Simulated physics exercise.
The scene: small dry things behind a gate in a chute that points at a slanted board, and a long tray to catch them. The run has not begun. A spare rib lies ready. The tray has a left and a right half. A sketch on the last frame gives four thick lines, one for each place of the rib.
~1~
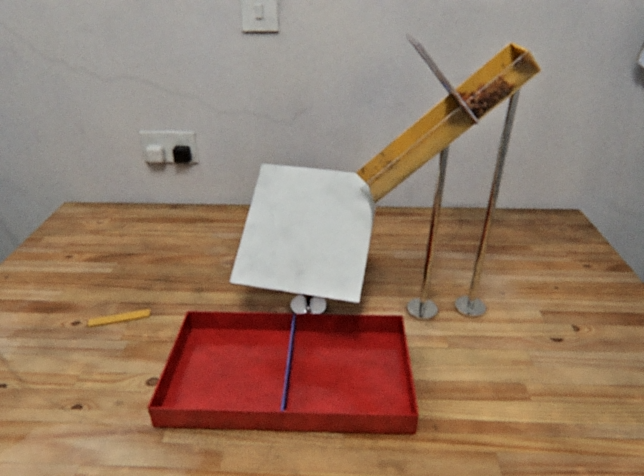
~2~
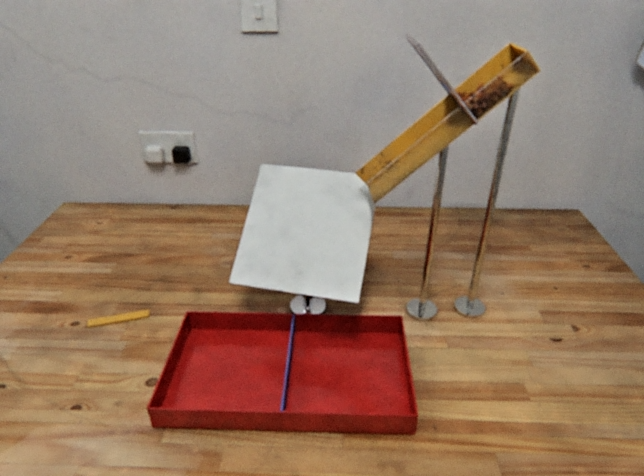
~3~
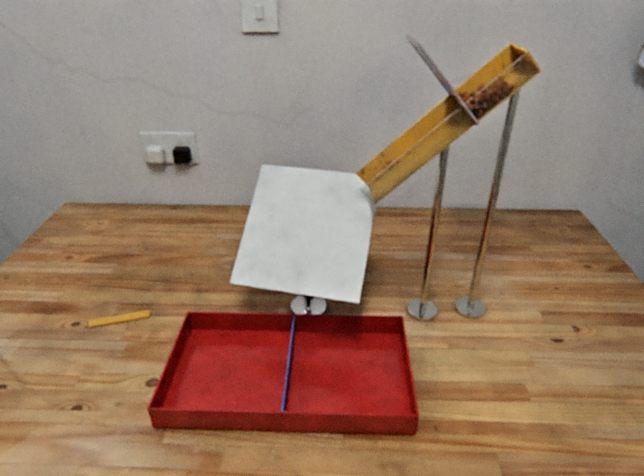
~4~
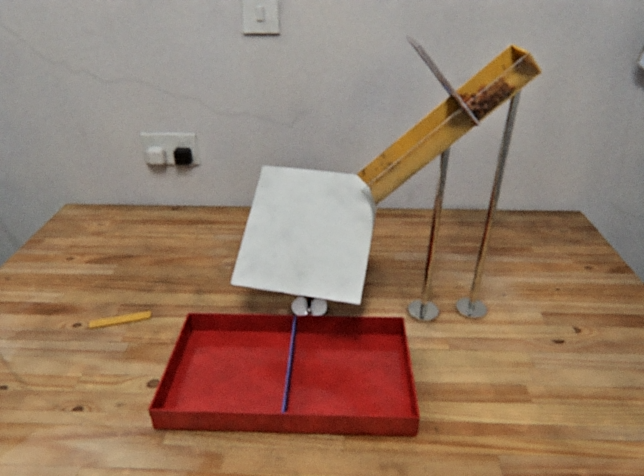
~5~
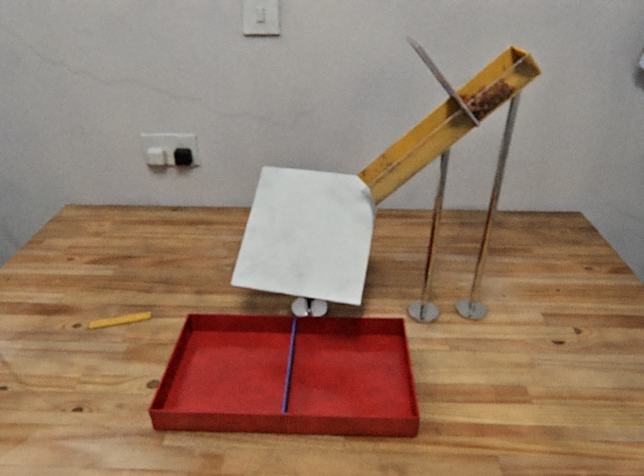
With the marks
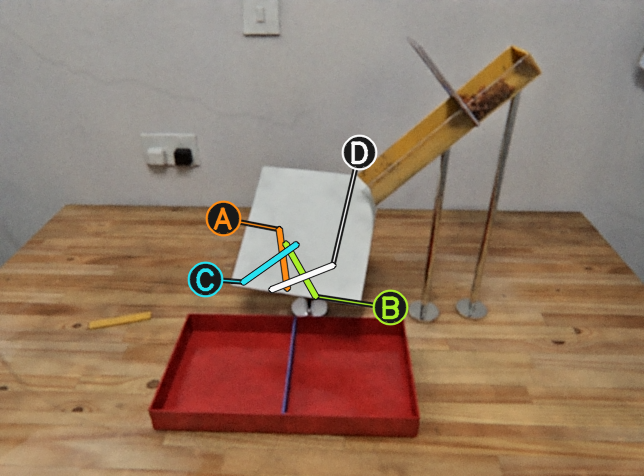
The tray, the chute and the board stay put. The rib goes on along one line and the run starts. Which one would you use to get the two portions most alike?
Go for A.
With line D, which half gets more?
Left.
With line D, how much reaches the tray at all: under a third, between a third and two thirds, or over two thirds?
Line D gives over two thirds.
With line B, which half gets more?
Right.
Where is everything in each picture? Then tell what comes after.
In the first picture, load behind the gate (481, 95), cereal balls; lip of the chute (372, 195), sloping fairly steeply.
In the second picture, middle of the board (306, 228), tilted fairly steeply; middle of its low edge (292, 292); of its high edge (319, 170).
In the third picture, front corners of the tray (148, 408) and (418, 416); front end of its middle wall (282, 412); gate still shut (453, 93).
In the fourth picture, middle of the load (481, 96); lip (373, 196).
In the fifth picture, middle of the load (481, 97); lip (373, 197).
On the marked copy, line A from (279, 229) to (287, 288); line B from (285, 243) to (315, 296); line C from (296, 244) to (243, 282); line D from (332, 265) to (271, 289).
Choosing A, of what is caught, roughly a third in the left half, roughly two thirds in the right.
Choosing B, of what is caught, roughly a quarter in the left half, the larger part in the right.
Choosing C, of what is caught, almost all in the left half, about a tenth in the right.
Choosing D, of what is caught, every piece in the left half, not one piece in the right.
